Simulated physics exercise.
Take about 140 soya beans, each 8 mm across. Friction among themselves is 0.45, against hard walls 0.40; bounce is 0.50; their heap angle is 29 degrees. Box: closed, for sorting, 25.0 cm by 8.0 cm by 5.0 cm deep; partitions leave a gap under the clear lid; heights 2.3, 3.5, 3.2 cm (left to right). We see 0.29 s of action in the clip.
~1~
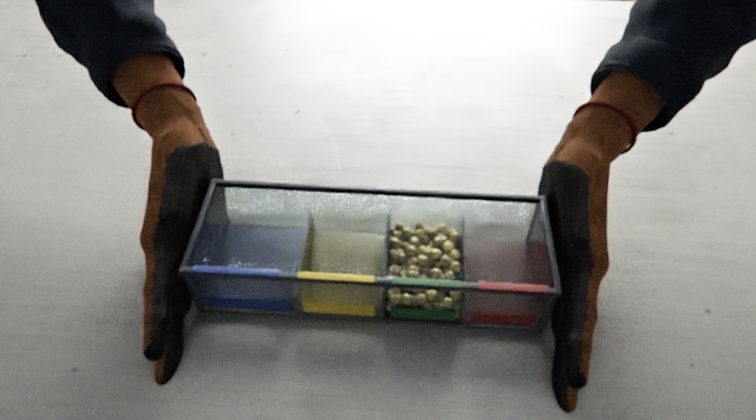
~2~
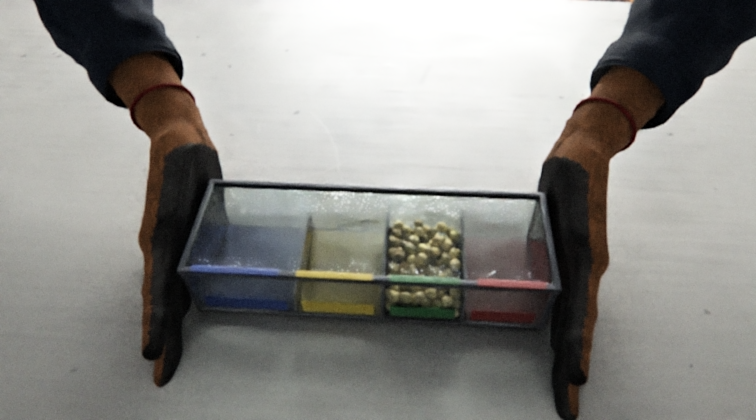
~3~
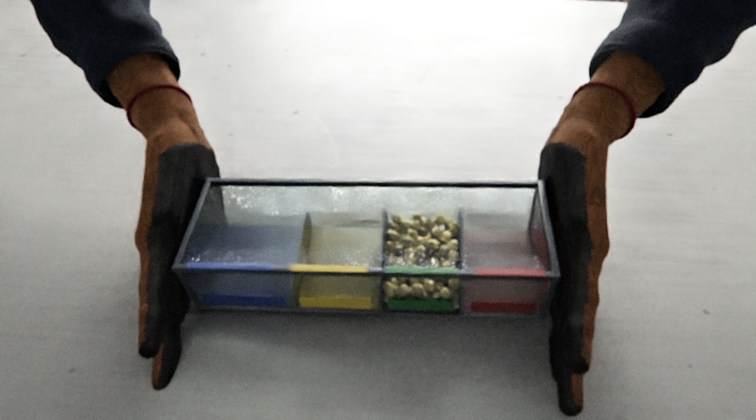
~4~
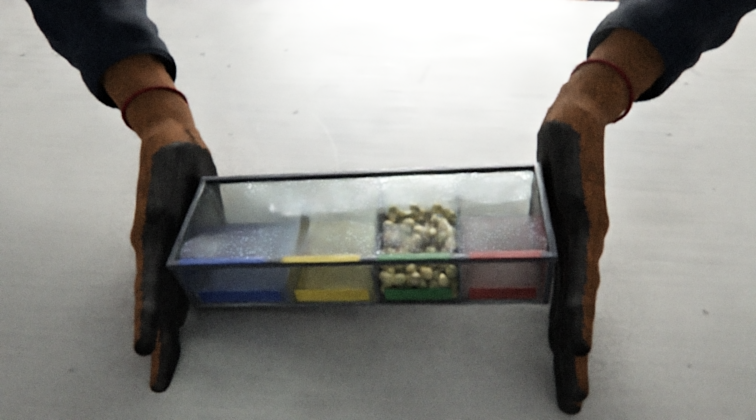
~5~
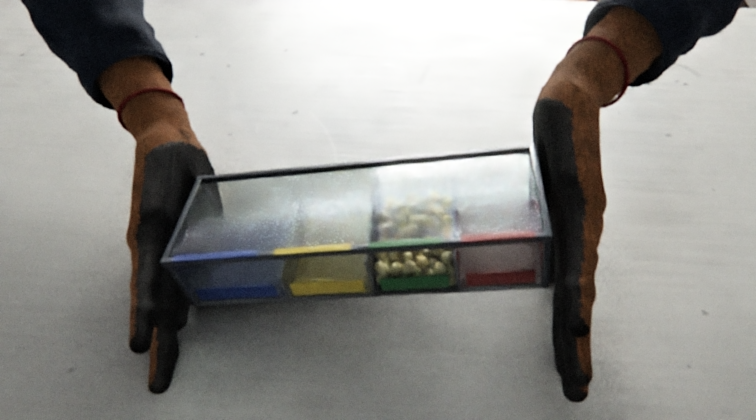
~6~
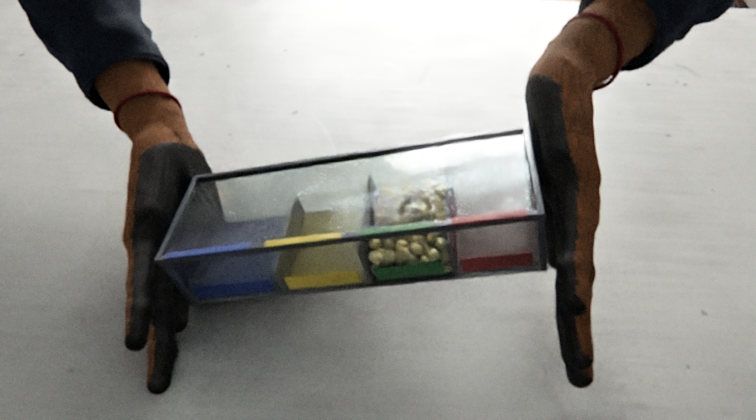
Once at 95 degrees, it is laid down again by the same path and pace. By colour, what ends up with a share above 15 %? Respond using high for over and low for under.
Red low, blue high, green high, yellow low.
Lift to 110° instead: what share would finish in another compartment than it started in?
Some 45 per cent.
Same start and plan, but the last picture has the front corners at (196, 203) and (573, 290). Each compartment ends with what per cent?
Final shares, in per cent - red: 50, blue: 0, green: 50, yellow: 0.
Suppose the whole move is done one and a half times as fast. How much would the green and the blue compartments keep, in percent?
In that case green would keep 60 % and blue would keep 30 %.
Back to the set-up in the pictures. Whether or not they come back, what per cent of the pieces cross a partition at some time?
Around 35 in a hundred.
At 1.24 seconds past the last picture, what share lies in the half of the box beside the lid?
I'd put it at some 50 percent.
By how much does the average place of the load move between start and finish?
6.0 cm.
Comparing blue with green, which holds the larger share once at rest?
Green comes out ahead.
Then, 1.24 s after the last picture, tilt 95 degrees; blue 10 %, green 85 %, yellow 10 %.
Then, 2.07 s after the last picture, tilt 42 degrees; blue 35 %, green 65 %.
Then, 2.91 s after the last picture, tilt 0 degrees; blue 35 %, green 65 %.
In the end, red 0 %, blue 35 %, green 65 %, yellow 0 %.
